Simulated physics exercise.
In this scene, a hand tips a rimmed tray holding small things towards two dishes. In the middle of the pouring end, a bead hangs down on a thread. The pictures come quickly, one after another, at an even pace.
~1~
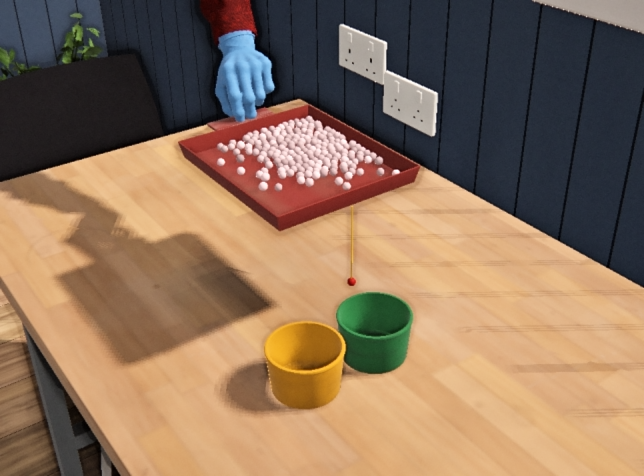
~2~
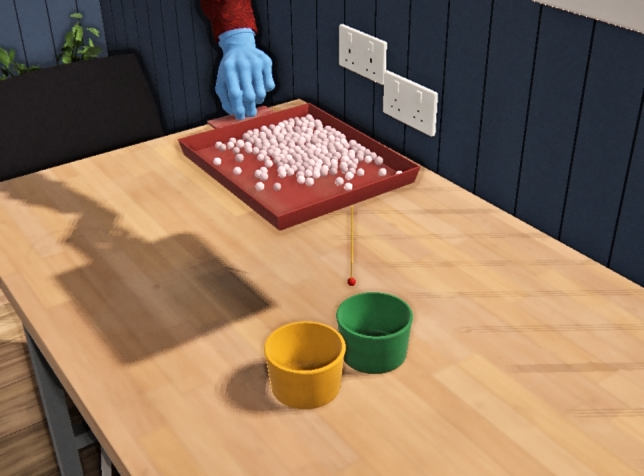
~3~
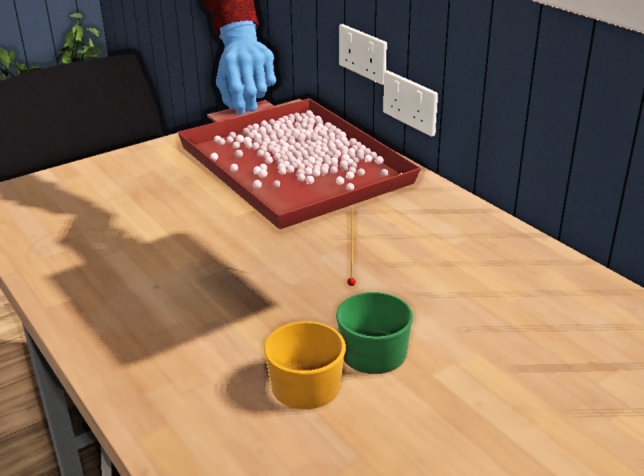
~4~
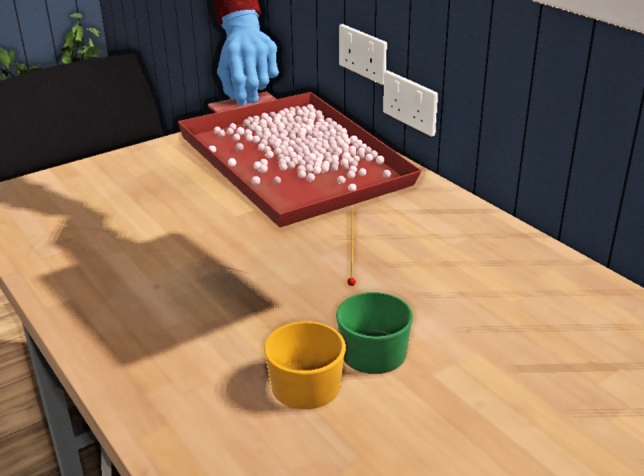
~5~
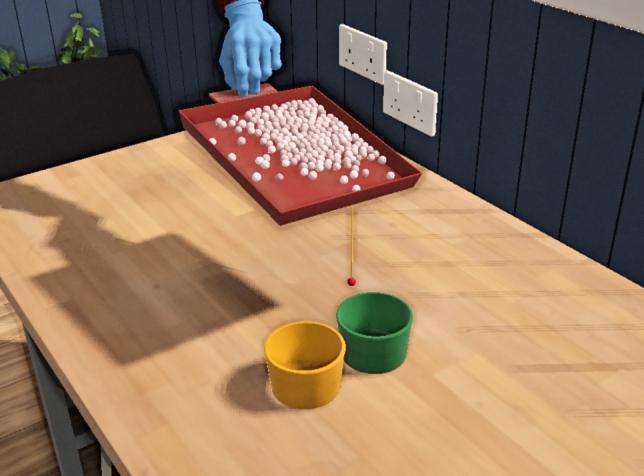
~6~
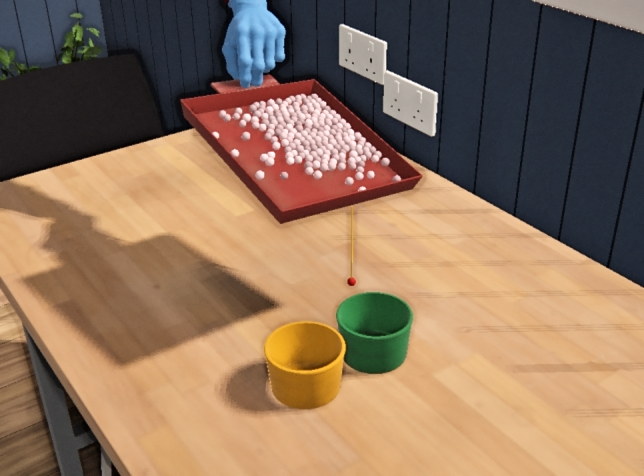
The video shows a blue-gloved hand holding a red tray of small pale balls above a wooden table with yellow and green dishes; the hand gradually raises the tray's far end, and the balls shift slightly inside it.
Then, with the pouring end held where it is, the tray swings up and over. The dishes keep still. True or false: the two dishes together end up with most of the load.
False.
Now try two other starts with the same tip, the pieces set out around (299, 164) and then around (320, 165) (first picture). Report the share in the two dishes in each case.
Roughly 0 and 0 percent, in that order.
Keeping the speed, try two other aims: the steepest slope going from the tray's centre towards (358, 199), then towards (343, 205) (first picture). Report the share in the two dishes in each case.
In order, 30 in a hundred and 70 in a hundred.
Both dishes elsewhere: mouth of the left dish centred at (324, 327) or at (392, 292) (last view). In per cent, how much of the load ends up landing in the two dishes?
Some 20 percent in the first case, 70 percent in the second.
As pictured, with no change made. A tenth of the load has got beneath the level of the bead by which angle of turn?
It's turned some 70 degrees by then.
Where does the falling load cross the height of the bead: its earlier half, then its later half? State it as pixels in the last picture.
It goes through near (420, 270) first, then near (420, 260).
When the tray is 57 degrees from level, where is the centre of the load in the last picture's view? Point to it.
Somewhere about (379, 168).
Soon, tray tipped steeply; nearly all on the tray; a stray few outside both; a stray few in the air.
A while on, tray tipped right over; a small part on the tray; most outside both; a small part in the air.
Towards the end, tray tipped past a quarter turn; a stray few in the right dish; nearly all outside both.
Finally, tray tipped past a quarter turn; none in the left dish; a stray few in the right dish; nearly all outside both.
